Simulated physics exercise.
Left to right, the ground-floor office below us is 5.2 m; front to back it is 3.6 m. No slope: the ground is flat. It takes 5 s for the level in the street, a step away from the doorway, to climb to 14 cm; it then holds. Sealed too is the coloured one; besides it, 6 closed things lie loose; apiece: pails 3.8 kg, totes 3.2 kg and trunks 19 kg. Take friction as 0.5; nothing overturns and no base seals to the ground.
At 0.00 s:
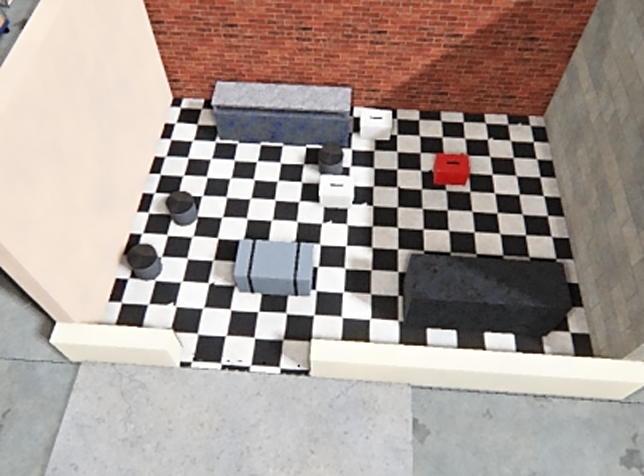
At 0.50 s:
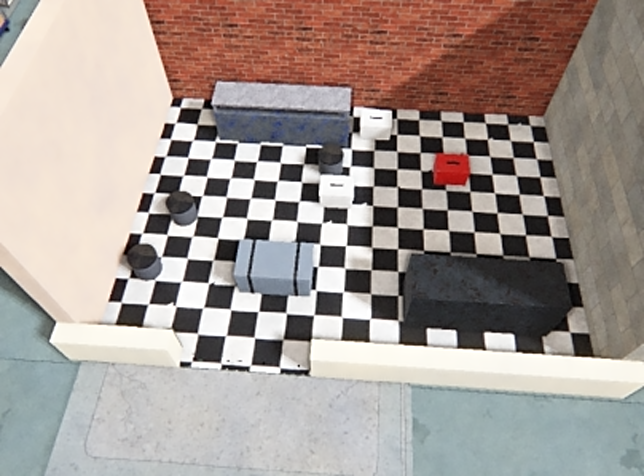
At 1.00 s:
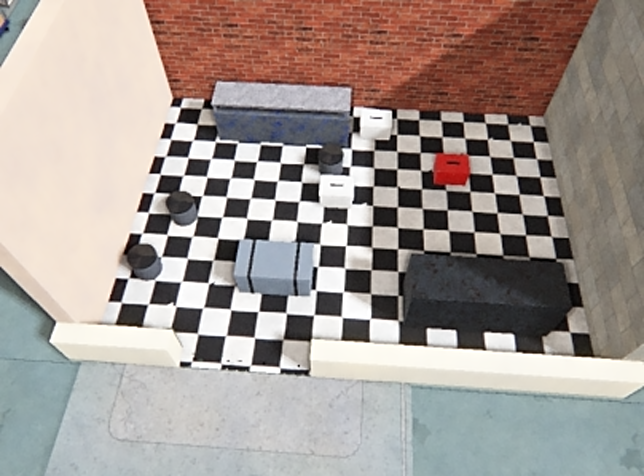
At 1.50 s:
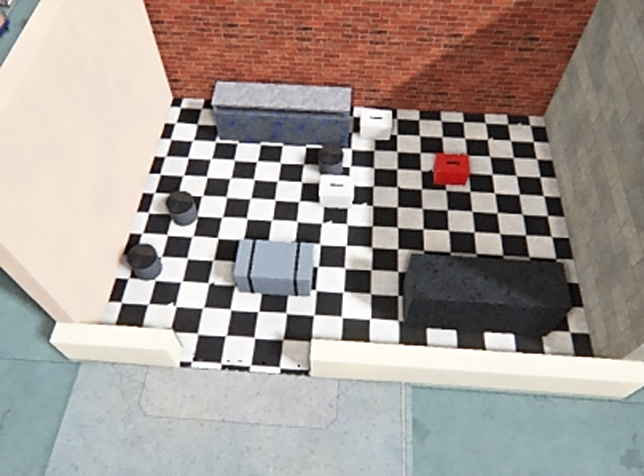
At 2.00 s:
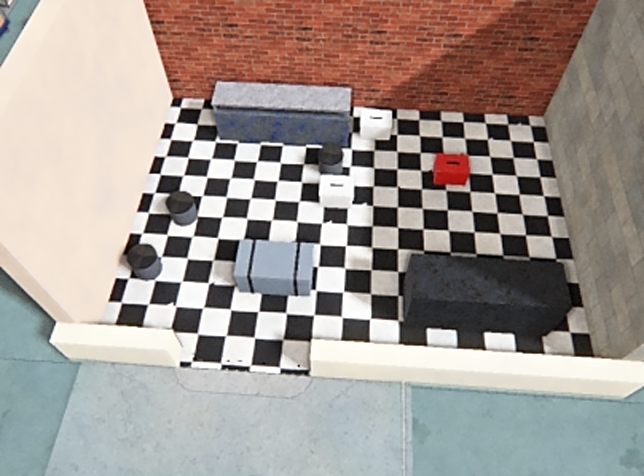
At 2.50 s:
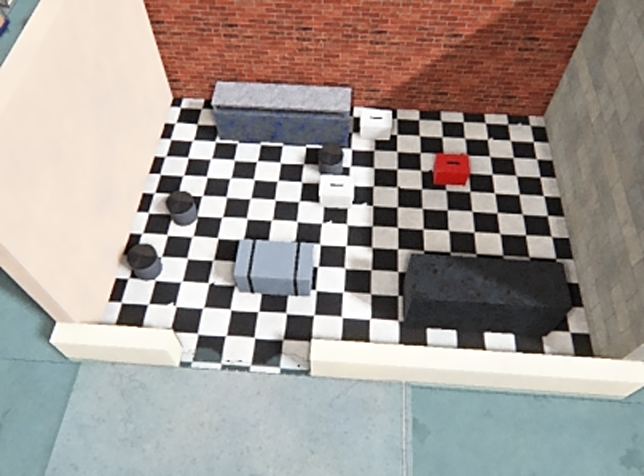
In a checker-floored office below, nothing inside moves as a faint patch outside shrinks toward the doorway.
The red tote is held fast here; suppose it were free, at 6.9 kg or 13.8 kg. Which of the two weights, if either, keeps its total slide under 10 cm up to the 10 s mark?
The lighter one already does.
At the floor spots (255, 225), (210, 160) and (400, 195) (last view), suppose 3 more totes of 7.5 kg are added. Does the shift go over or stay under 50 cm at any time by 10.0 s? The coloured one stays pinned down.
Order as asked: Goes beyond / stays within / stays within.
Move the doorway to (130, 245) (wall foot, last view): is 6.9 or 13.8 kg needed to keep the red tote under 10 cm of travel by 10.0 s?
Under that setup, the light option succeeds.
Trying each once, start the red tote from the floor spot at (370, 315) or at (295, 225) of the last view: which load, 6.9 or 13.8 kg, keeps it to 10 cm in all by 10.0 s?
One by one: The small mass suffices; only the big mass suffices.
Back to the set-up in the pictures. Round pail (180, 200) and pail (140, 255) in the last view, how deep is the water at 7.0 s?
Depths: Near 4 cm, then near 3 cm.
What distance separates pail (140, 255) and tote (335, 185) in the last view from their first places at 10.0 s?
Respectively 5 and 60 cm.
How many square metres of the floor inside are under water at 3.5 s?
At that time the wet patch spans about 1.0 m2.
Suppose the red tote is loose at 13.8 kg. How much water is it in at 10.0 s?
3 cm, roughly.
After 3.5 s the red tote would be 0 cm from its start with 6.9 kg and 0 cm from its start with 13.8 kg; 0 cm of water round it then.
After 4.5 s the red tote would be 0 cm from its start with 6.9 kg and 0 cm from its start with 13.8 kg; 0 cm of water round it then.
After 7.0 s the red tote would be 0 cm from its start with 6.9 kg and 0 cm from its start with 13.8 kg; 1 cm of water round it then.
After 10.0 s the red tote would be 0 cm from its start with 6.9 kg and 0 cm from its start with 13.8 kg; 3 cm of water round it then.
